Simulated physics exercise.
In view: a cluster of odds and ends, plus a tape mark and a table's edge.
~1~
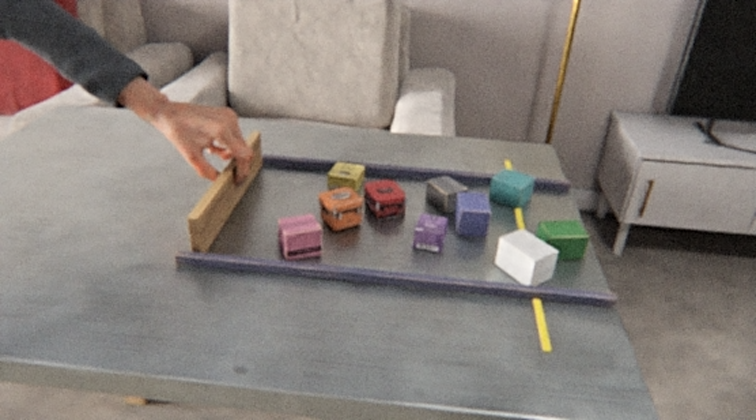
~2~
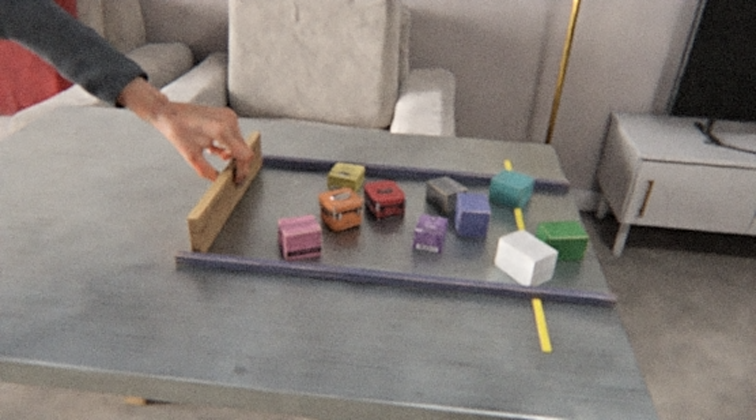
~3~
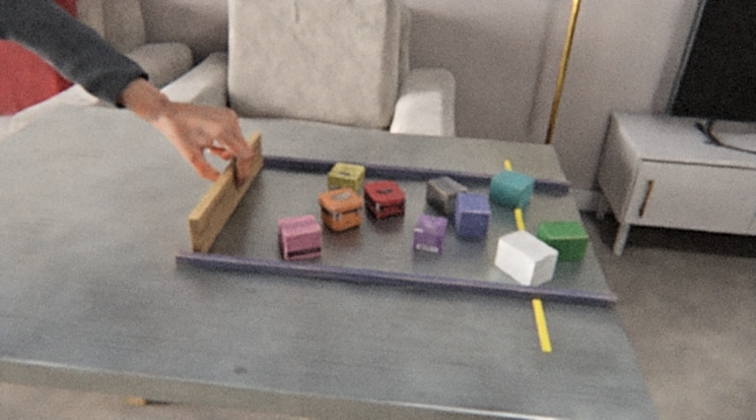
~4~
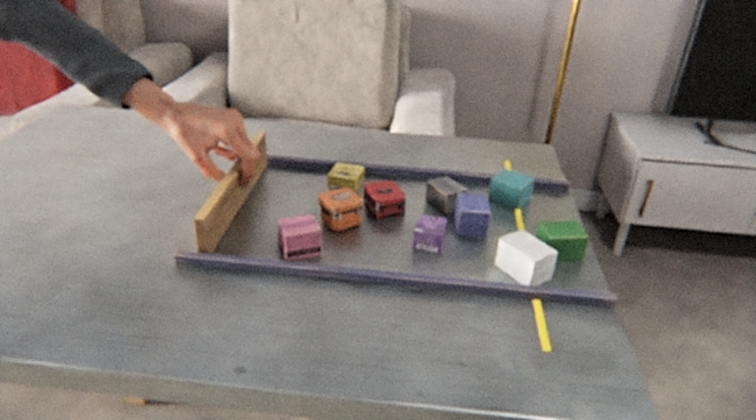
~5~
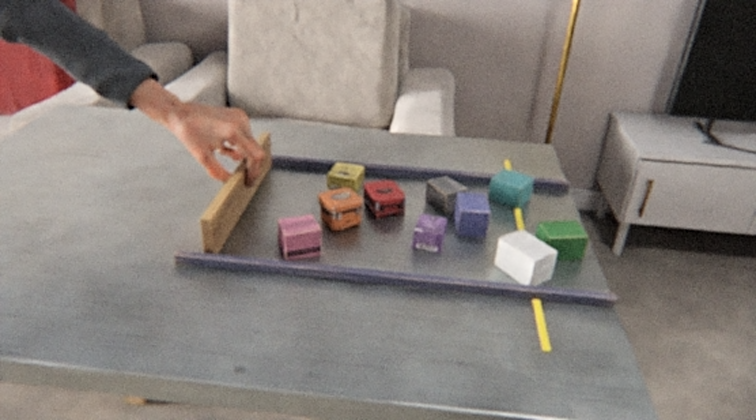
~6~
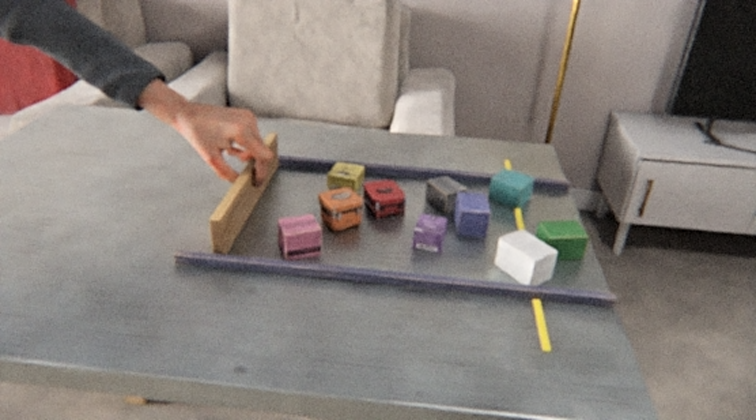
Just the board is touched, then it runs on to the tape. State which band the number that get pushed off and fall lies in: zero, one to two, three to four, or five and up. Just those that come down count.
After the sweep, the pieces gone from the top come to one or two, as it turns out.
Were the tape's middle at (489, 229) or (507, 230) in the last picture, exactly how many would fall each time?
First try 0, second try 0.
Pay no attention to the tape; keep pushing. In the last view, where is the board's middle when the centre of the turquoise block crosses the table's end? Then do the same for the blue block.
Middle approx. at (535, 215), then approx. at (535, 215).
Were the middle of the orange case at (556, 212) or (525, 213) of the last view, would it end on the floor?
Taking them in order, it drops away and then it drops away.
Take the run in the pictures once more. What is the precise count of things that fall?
Fallen: 1.
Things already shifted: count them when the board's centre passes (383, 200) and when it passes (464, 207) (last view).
5 by the first point, 9 by the second.
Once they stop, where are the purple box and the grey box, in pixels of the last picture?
Near (580, 249) and (565, 204).
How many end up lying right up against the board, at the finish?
The count comes out at 4.
Soon after, none off yet; green block at rest near (561, 240); turquoise block at rest near (511, 188); white block at rest near (525, 258).
After that, none off yet; green block displaced a little near (574, 242); turquoise block displaced about its own width near (529, 186); white block displaced a little near (551, 265).
In the end, the number that fall off is one or two; gone, green block.
